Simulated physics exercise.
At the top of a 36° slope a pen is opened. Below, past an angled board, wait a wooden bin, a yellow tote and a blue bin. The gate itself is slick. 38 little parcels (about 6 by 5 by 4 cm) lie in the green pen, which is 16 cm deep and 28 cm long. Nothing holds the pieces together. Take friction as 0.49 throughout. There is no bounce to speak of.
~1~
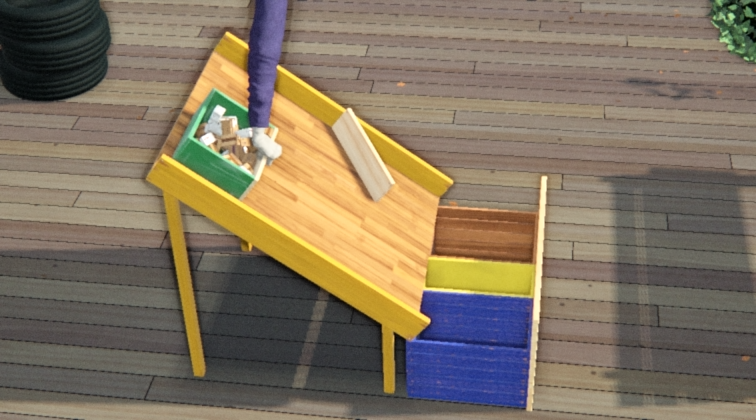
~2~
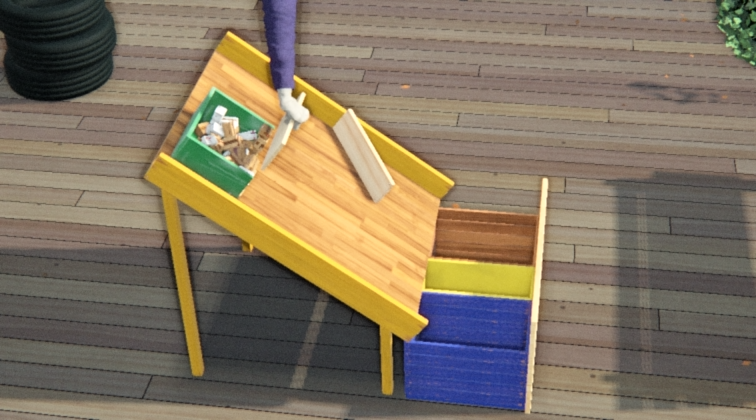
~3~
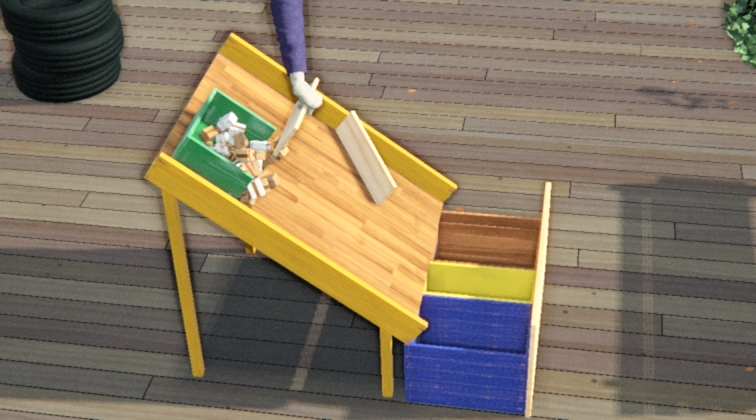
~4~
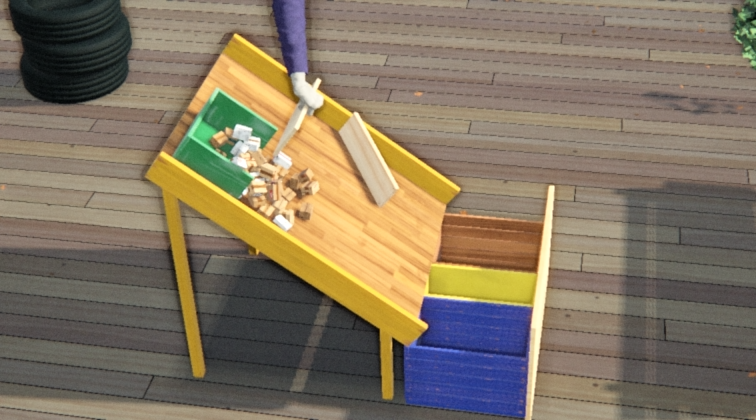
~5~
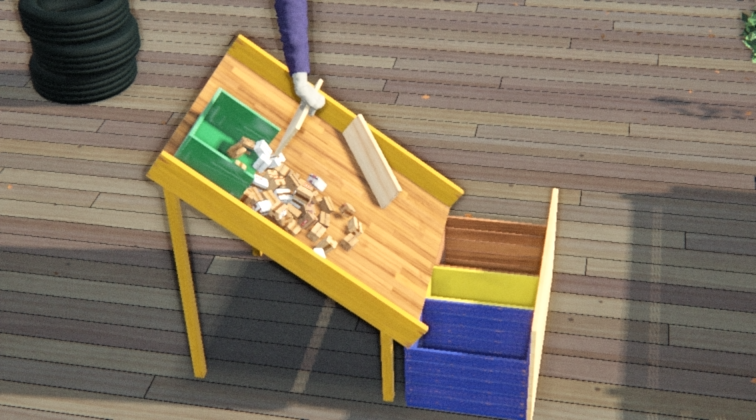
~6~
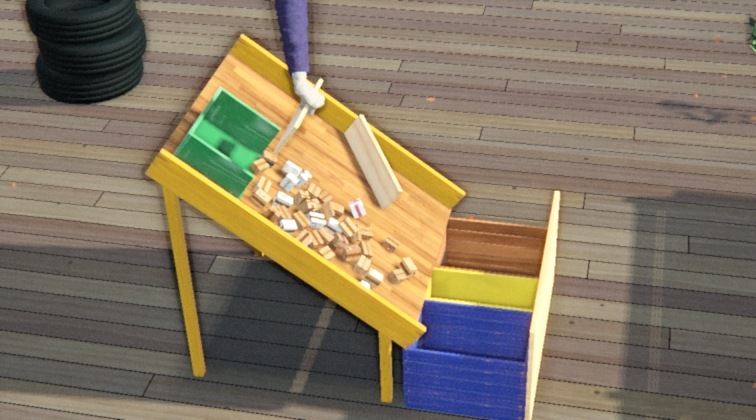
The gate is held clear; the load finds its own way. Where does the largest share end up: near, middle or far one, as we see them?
The closest one, the blue bin, gets the most.
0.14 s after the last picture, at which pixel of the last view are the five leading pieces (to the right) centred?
Near (440, 308).
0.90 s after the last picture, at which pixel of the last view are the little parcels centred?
Around (500, 373).
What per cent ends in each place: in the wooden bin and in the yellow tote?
About 0 and 30 per cent.
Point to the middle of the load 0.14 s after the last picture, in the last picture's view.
Around (358, 250).
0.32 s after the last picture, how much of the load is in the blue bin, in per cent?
About 25 per cent.
Then, 0.14 s after the last picture, 1 in the blue bin, 33 on the slope and 4 in the air.
Then, 0.32 s after the last picture, 3 in the yellow tote, 10 in the blue bin, 20 on the slope and 5 in the air.
Then, 0.58 s after the last picture, 9 in the yellow tote, 26 in the blue bin and 3 in the air.
Outcome (0.90 s after the last picture), 11 in the yellow tote and 27 in the blue bin.
